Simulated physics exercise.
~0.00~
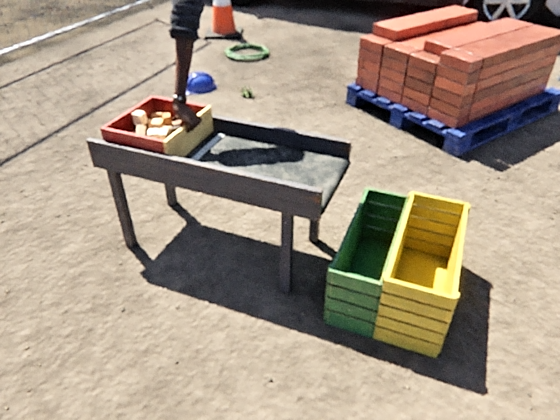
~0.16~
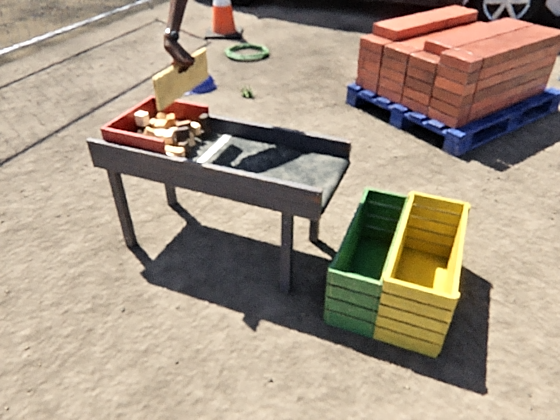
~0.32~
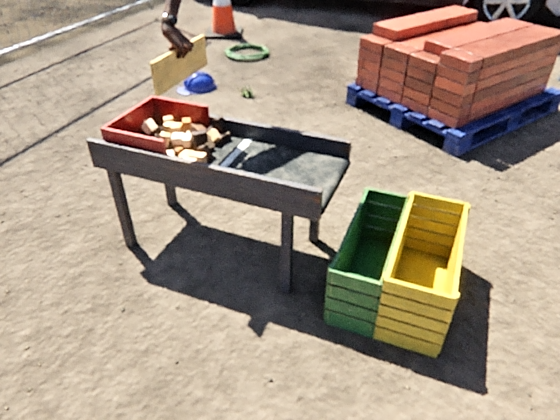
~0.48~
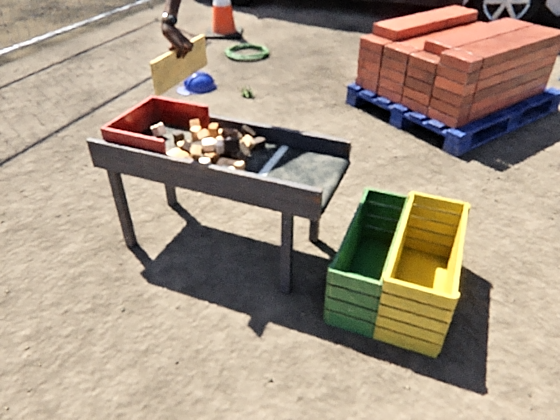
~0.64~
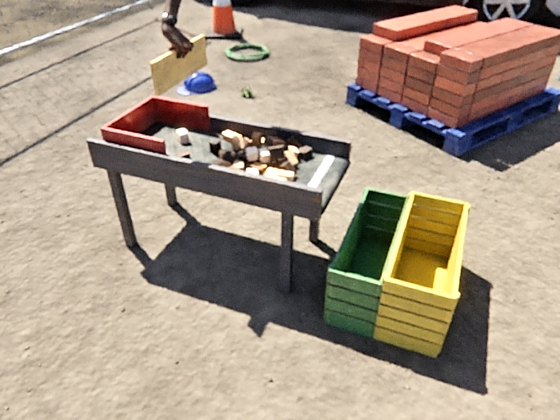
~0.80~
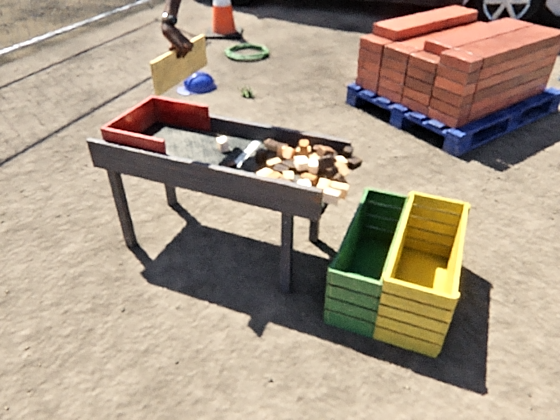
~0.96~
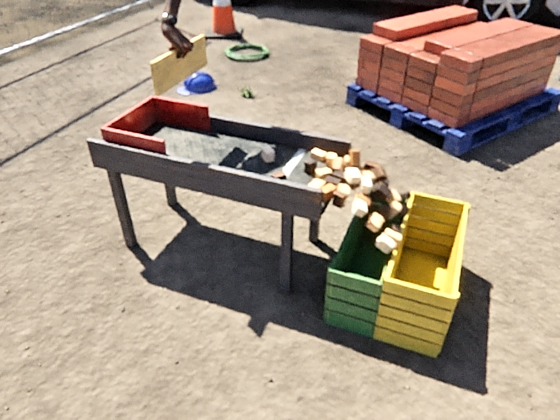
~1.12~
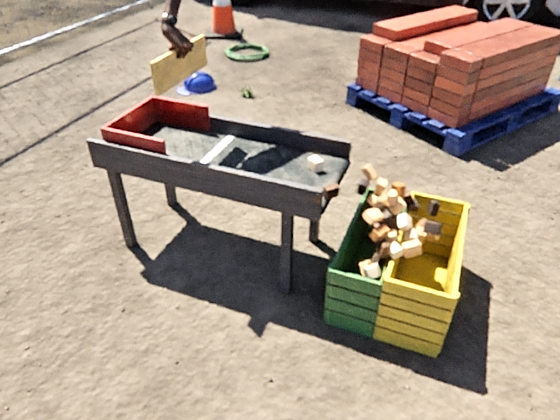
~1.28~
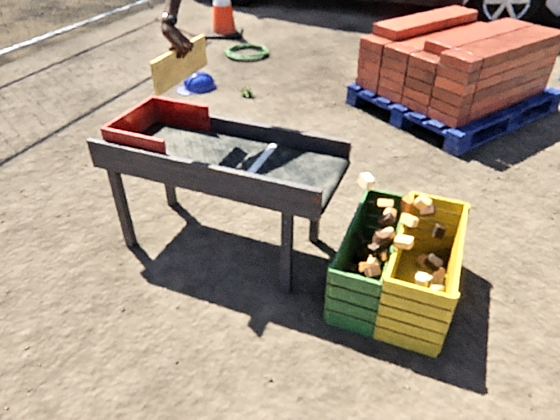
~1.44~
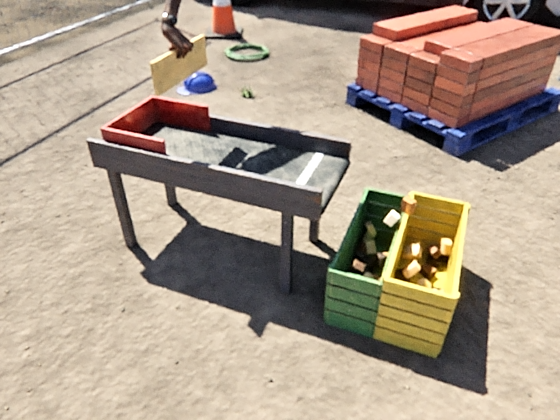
On sunlit bare ground, a dark mechanical arm lifts a pale gate from a red pen on a conveyor, and loose wooden blocks ride right along the belt, spill off its end and tumble into a green tote and the yellow bin beyond, leaving the belt empty.
